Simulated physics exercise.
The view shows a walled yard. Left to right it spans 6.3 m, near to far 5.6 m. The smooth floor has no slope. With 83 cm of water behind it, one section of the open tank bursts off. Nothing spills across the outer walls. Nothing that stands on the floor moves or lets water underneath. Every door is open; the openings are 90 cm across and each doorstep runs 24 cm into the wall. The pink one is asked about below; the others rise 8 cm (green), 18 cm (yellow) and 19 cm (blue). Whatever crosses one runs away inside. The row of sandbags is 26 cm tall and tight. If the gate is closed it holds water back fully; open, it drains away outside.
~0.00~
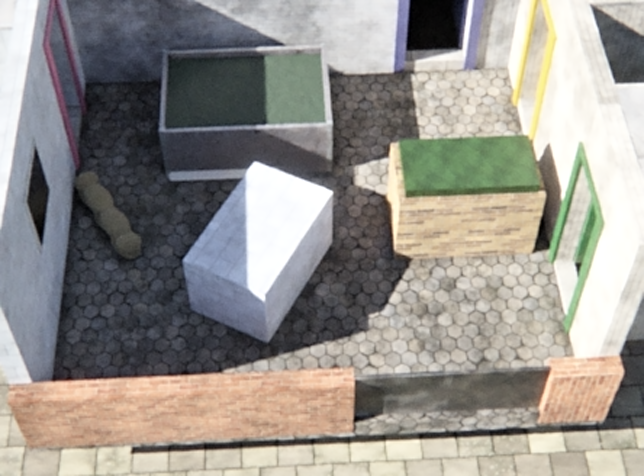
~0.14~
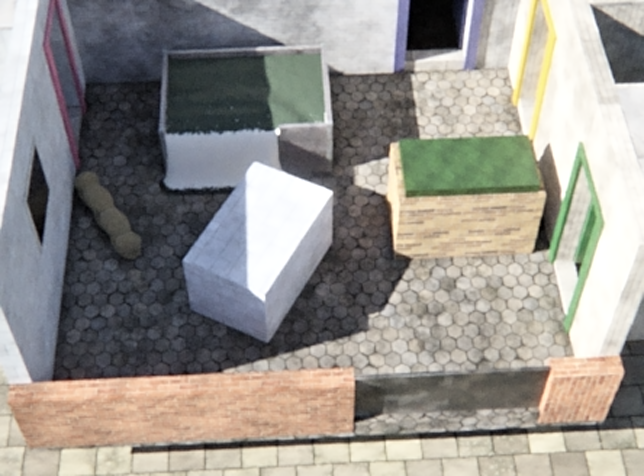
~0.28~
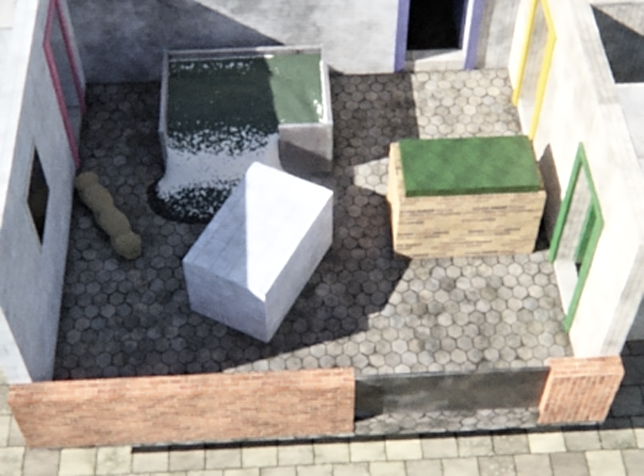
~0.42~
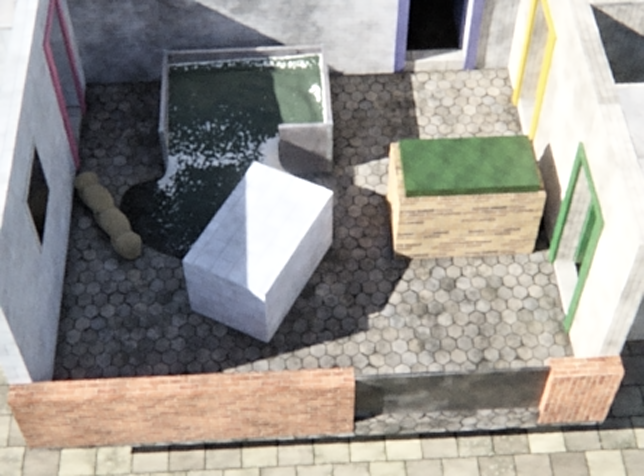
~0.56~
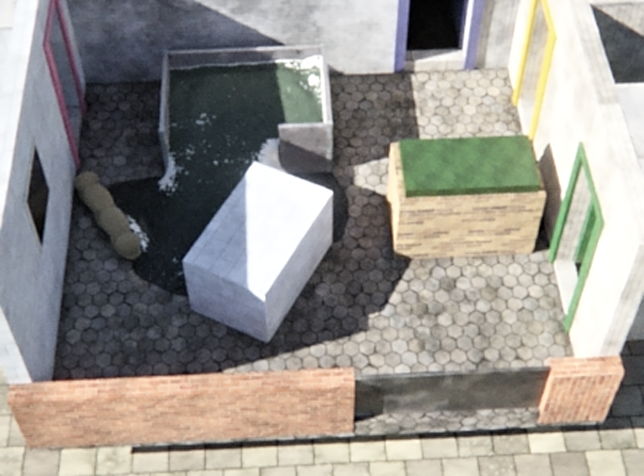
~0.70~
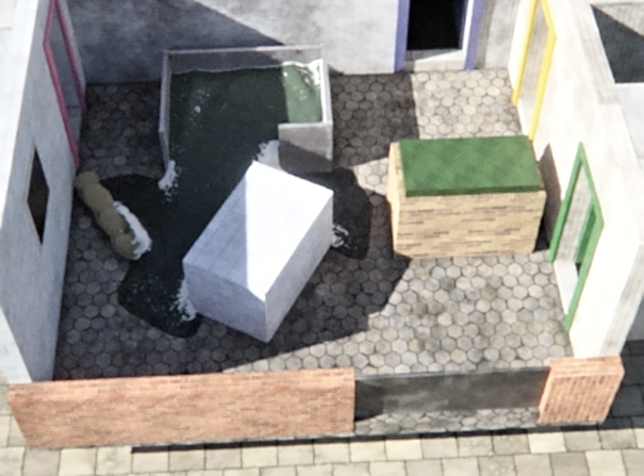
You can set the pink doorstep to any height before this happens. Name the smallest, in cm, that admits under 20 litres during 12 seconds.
At least 6 cm or so.
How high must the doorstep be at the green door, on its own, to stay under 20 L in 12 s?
Roughly 14.5 cm at green.
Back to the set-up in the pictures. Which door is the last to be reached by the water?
The green one.
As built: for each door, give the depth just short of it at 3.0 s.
Depths in cm: Green 0, yellow 5, blue 1, pink 7.
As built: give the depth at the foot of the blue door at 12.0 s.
About 11.0 cm.
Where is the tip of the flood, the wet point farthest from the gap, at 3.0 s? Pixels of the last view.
At about (524, 396).
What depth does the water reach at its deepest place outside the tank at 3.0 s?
About 31 cm.
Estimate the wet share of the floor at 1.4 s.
Some 30 per cent of it.
After 1.4 s water covers 30 % of the floor, deepest (80 cm) near (49, 419); it has not reached the pink door.
After 3.0 s water covers 70 % of the floor, deepest (31 cm) near (65, 418); 7 cm at the pink door, 0 litres in over its 20 cm doorstep.
After 12.0 s water covers 95 % of the floor, deepest (12 cm) near (305, 293); 7 cm at the pink door, 0 litres in over its 20 cm doorstep.
At the pink door as built, the water arrived by 1.9 s and peaked near 9 cm at 7.4 s.
With a doorstep of 5.5 cm, 26 litres would have come in within the 12 s; with 6.5 cm, 14 litres. So under 20 litres takes about 6 cm.
